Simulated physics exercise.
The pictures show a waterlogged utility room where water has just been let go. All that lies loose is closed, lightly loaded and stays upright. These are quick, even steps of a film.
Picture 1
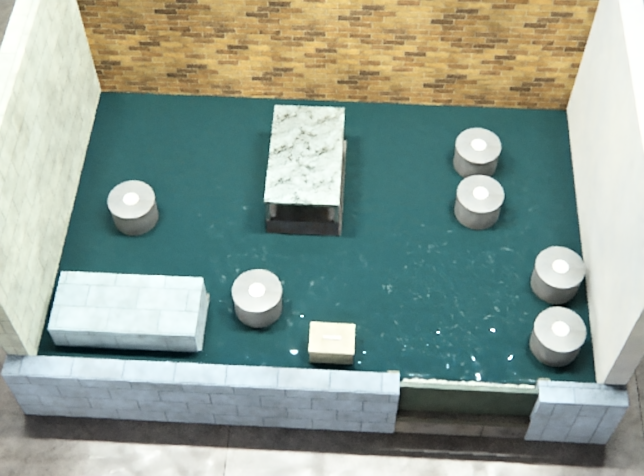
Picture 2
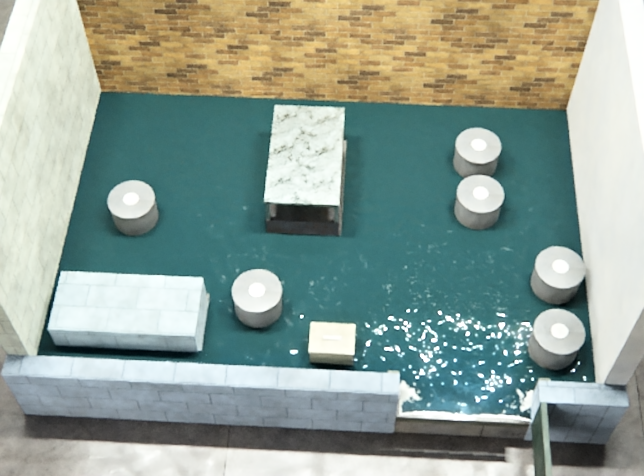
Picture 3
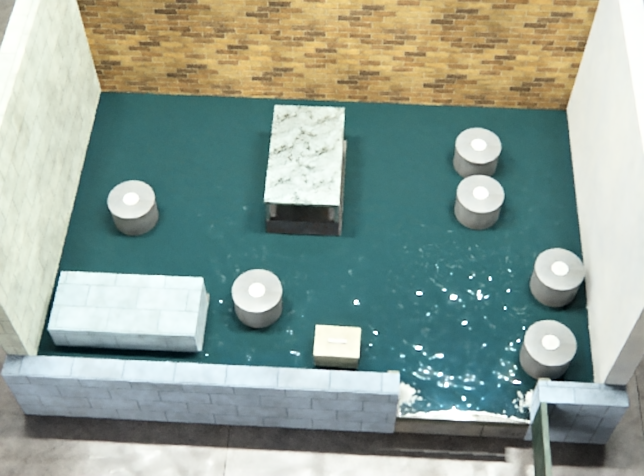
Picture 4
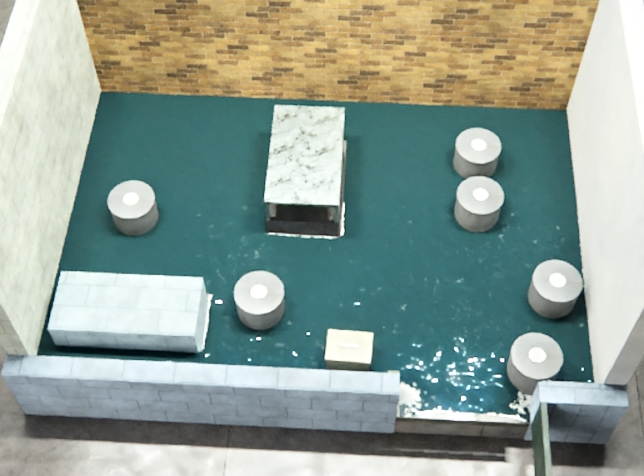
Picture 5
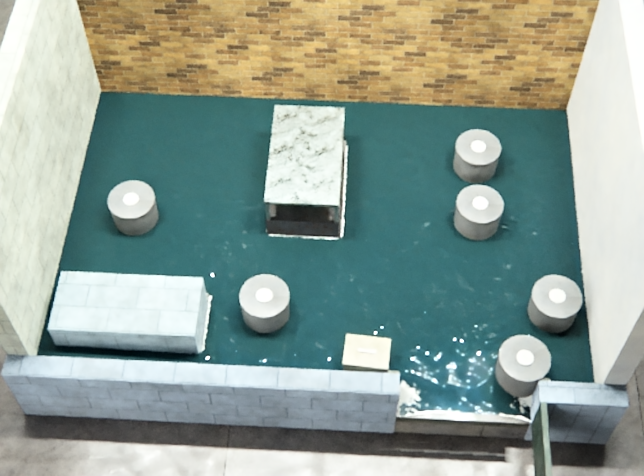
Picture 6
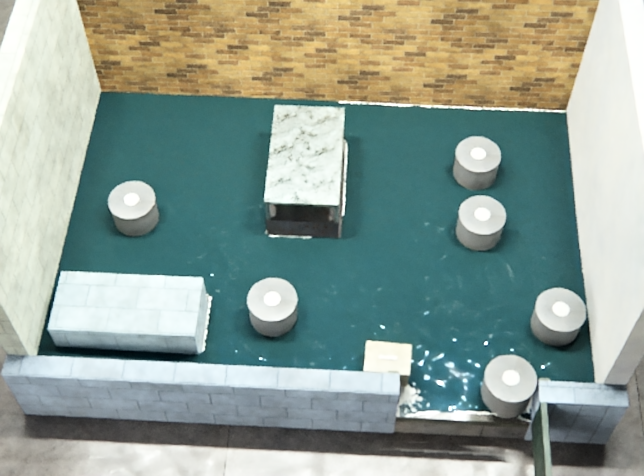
At the start, grey round tubs and a small cream box float on dark green water in a walled room. A panel in the low front wall swings open and white flecks churn there, then the nearest tub drifts left and forward while the box slides right towards the gap, and other tubs shift slightly.
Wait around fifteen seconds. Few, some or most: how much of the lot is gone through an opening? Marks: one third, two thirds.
Share: Two thirds or above.
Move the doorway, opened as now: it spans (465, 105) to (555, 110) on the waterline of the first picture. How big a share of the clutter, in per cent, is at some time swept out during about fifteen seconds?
Near 40 in a hundred.
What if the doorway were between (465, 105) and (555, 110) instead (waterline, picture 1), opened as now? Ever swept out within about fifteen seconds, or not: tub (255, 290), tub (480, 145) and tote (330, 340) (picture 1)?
In turn: No, through, no.
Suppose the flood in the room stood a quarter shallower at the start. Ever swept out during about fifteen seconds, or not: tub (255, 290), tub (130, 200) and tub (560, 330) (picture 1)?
One after the other: Out, stays, yes.
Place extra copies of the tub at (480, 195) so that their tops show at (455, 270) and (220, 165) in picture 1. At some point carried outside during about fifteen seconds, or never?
As listed: Carried outside, stays.
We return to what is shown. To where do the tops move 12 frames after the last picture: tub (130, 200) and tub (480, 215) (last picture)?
Around (174, 226) and (519, 328).
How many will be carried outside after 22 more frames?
The number is 5.
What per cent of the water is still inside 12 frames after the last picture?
Roughly 70 per cent.
A moment on, 2 of 7 are out; 5 afloat.
Next, 4 of 7 are out; 3 afloat.
Later, 5 of 7 are out; 2 afloat.
In the end, 6 of 7 are out; 1 afloat.
